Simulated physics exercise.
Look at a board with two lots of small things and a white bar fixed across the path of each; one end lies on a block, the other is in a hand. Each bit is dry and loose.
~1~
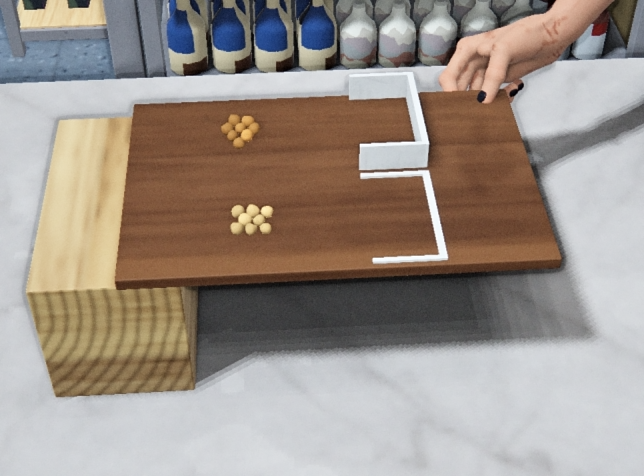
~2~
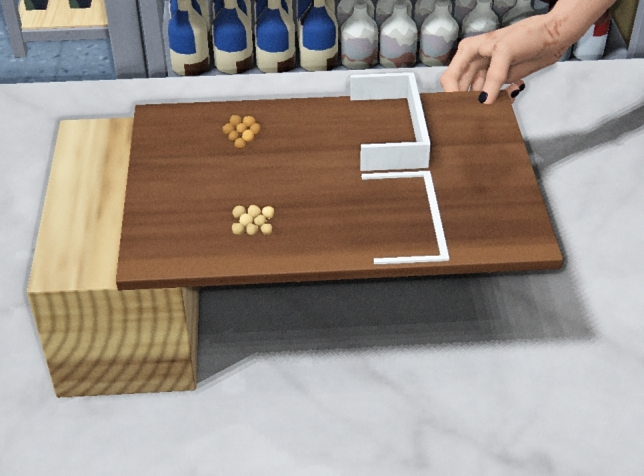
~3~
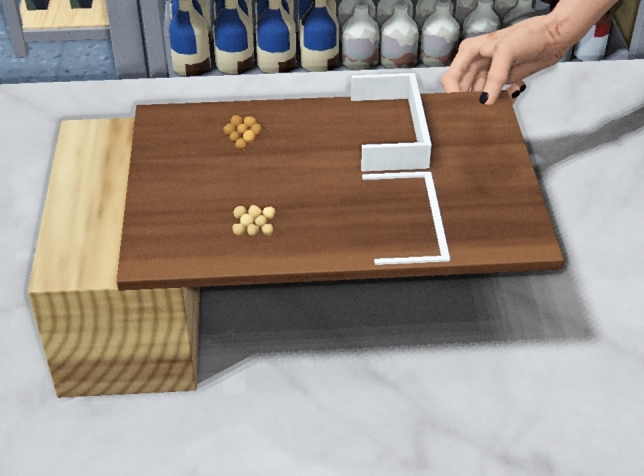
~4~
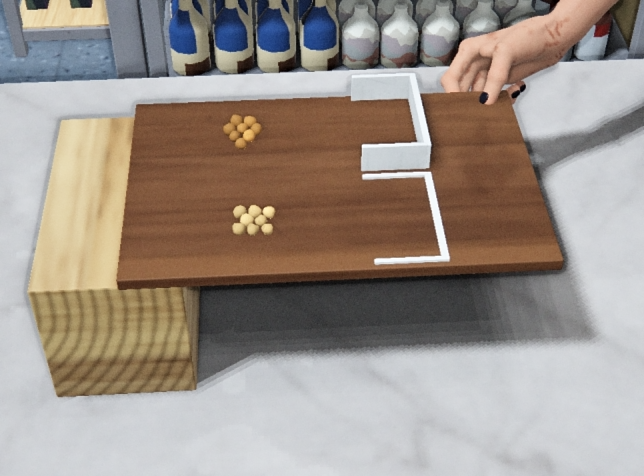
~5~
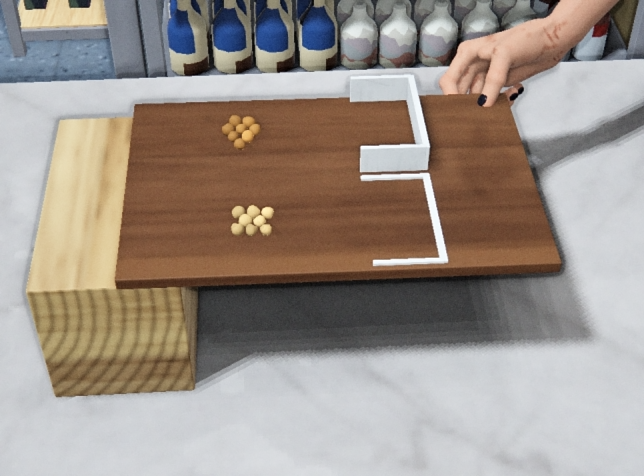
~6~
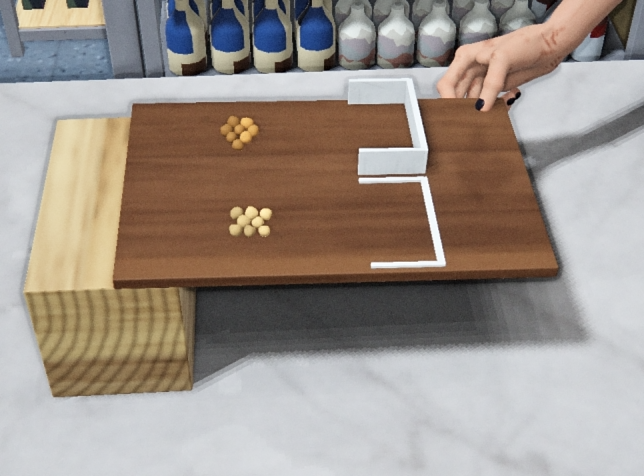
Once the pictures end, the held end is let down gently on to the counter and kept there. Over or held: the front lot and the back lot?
In order: The front lot is going to continue past its barrier, the back lot is going to gather behind its barrier.
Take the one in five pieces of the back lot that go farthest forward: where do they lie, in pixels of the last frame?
I'd put its middle at roughly (387, 199) pixels.
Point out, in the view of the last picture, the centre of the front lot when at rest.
Somewhere around (637, 323) once nothing moves.
Then, 0.34 s past the last view, board sloping at 9°; front lot where it was; back lot where it was.
Then, 0.76 s past the last view, board sloping at 19°; front lot on its way down; back lot on its way down.
Then, 1.22 s past the last view, board resting at 26°; front lot most past its bar; back lot has reached its bar.
Finally, board resting at 26°; front lot most past its bar; back lot gathered behind its bar.
